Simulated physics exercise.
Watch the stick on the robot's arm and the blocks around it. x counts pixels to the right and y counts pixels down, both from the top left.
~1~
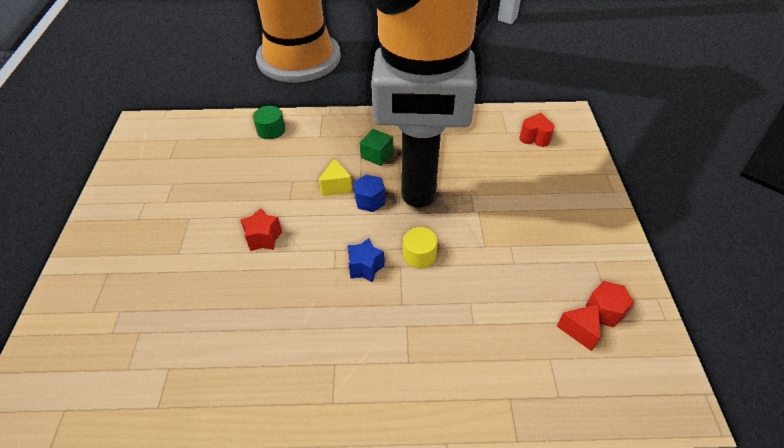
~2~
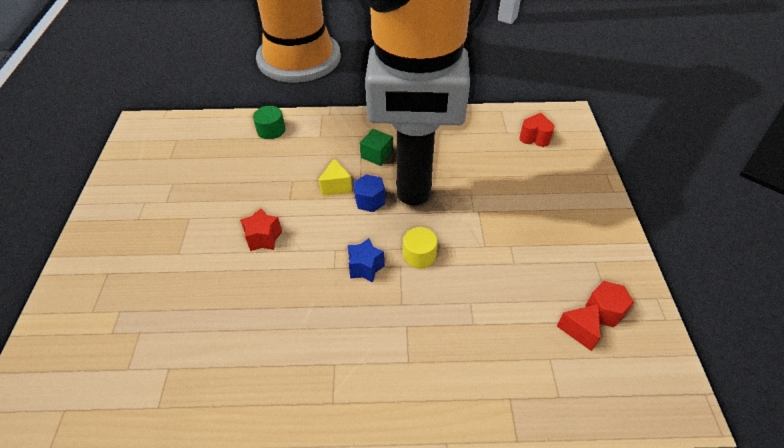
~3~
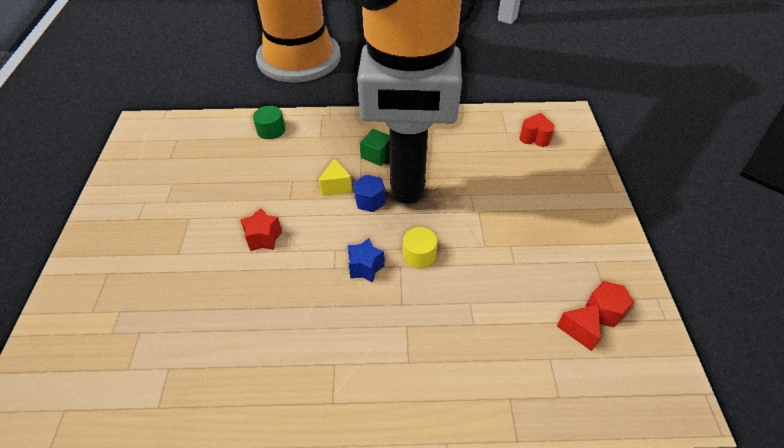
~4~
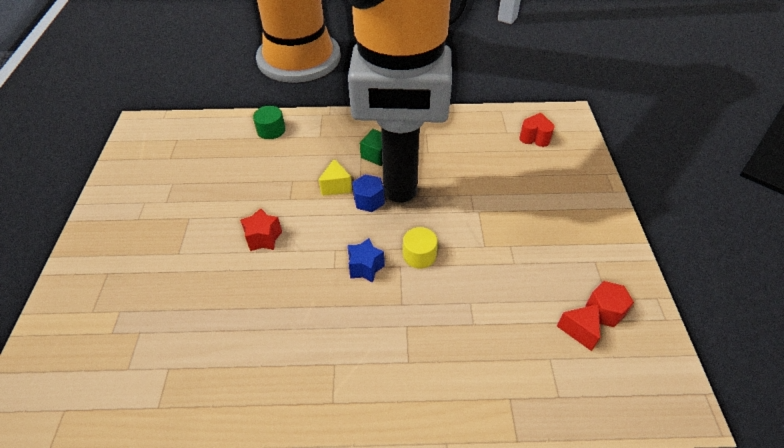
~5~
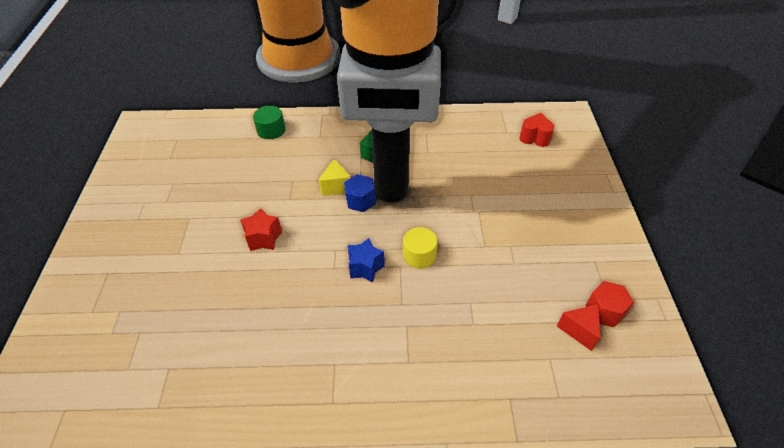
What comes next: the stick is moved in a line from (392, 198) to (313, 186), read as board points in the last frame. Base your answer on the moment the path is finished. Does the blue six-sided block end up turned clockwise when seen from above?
My answer is no.
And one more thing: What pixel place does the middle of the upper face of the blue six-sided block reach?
The point I'd pick in the picture is (304, 193).
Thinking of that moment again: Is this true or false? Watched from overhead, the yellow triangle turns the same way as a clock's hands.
The claim holds.
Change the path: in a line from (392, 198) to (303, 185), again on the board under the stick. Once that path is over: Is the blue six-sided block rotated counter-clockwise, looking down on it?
Yes.
What follows on the original path. One third of the way, stick (364, 186); yellow triangle (329, 168); blue six-sided block (334, 187), turned 15° anticlockwise.
Two thirds of the way, stick (338, 182); yellow triangle (308, 163); blue six-sided block (312, 190), turned 40° anticlockwise.
At the end, stick (312, 179); yellow triangle (287, 155), turned 30° clockwise; blue six-sided block (304, 193), turned 65° anticlockwise; green square block still.
